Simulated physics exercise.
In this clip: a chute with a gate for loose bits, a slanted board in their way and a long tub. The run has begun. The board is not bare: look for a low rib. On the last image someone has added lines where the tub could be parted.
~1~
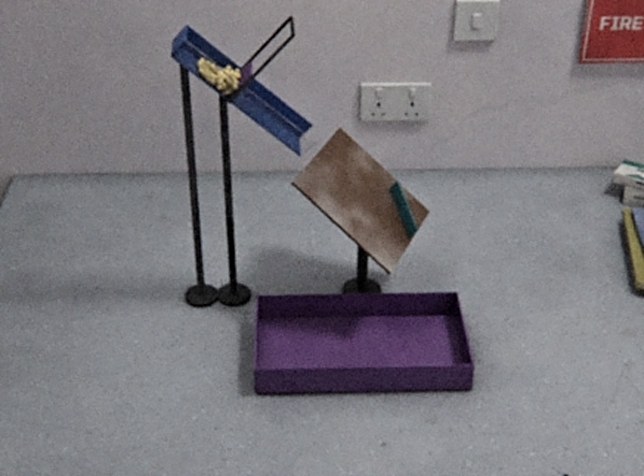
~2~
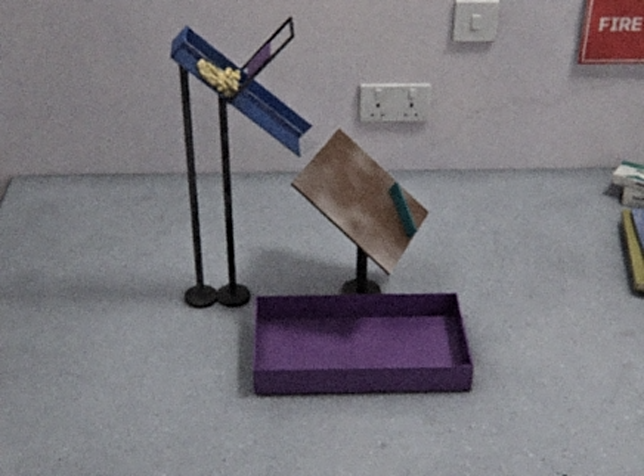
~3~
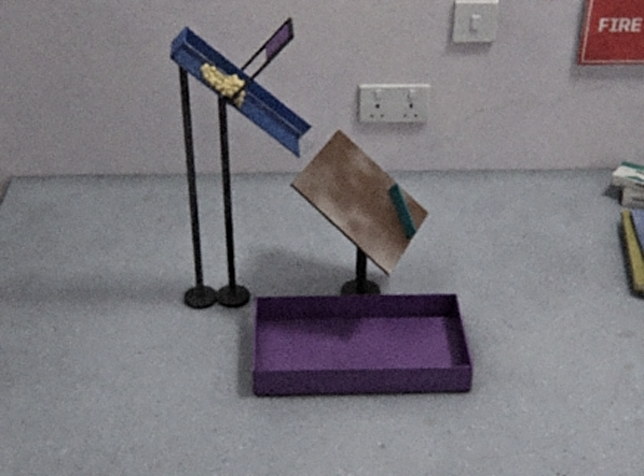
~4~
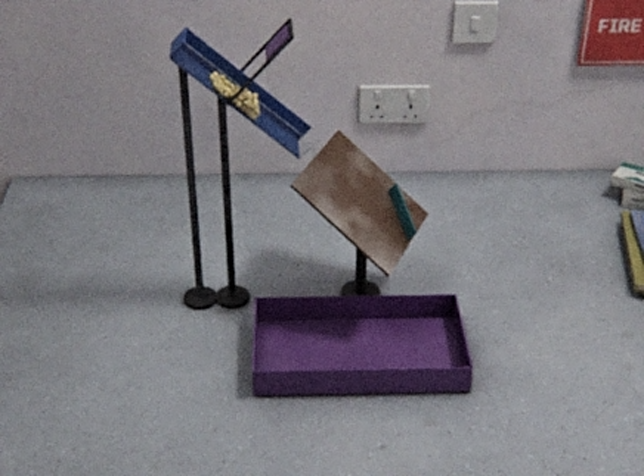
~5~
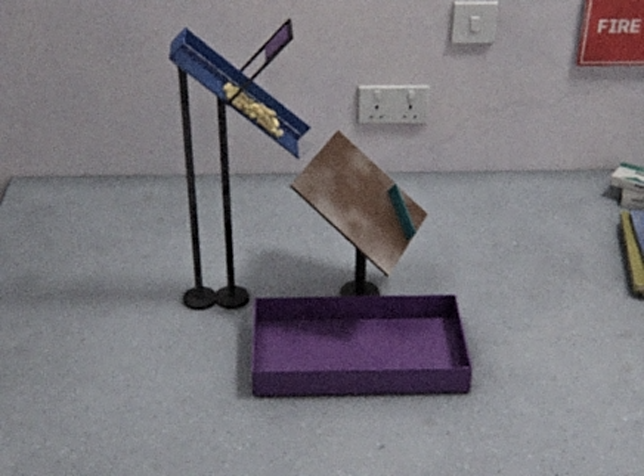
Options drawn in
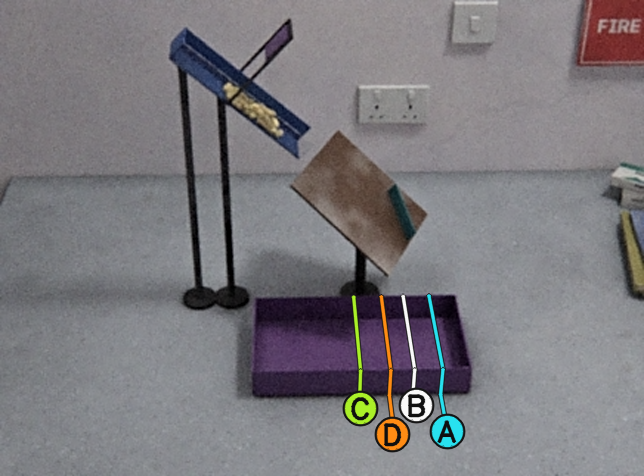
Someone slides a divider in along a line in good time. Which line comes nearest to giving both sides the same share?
I would pick line A.
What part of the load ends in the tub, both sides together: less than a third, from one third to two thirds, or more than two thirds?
It is more than two thirds.
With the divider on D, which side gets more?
The right side.
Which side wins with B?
Right.
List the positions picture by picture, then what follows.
In the first frame, load behind the gate (223, 76), soya beans; lip of the chute (300, 147), sloping fairly steeply.
In the second frame, middle of the board (364, 198), tilted fairly steeply; middle of its low edge (411, 242); of its high edge (317, 154).
In the third frame, front corners of the tub (254, 370) and (473, 366), empty; front of the load (241, 100).
In the fourth frame, middle of the load (238, 99); its front (257, 114), roughly a third of the way to the lip; rib from (397, 183) to (416, 233).
In the fifth frame, middle of the load (250, 107); its front (280, 133), roughly two thirds of the way to the lip.
On the marked copy, line A crosses the front rim at (442, 368); line B crosses the front rim at (414, 368); line C crosses the front rim at (360, 369); line D crosses the front rim at (390, 369).
With A, of what is caught, roughly two thirds on the left of the divider, roughly a third on the right.
With B, of what is caught, just a few on the left of the divider, almost all on the right.
With C, of what is caught, not one piece on the left of the divider, every piece on the right.
With D, of what is caught, not one piece on the left of the divider, every piece on the right.
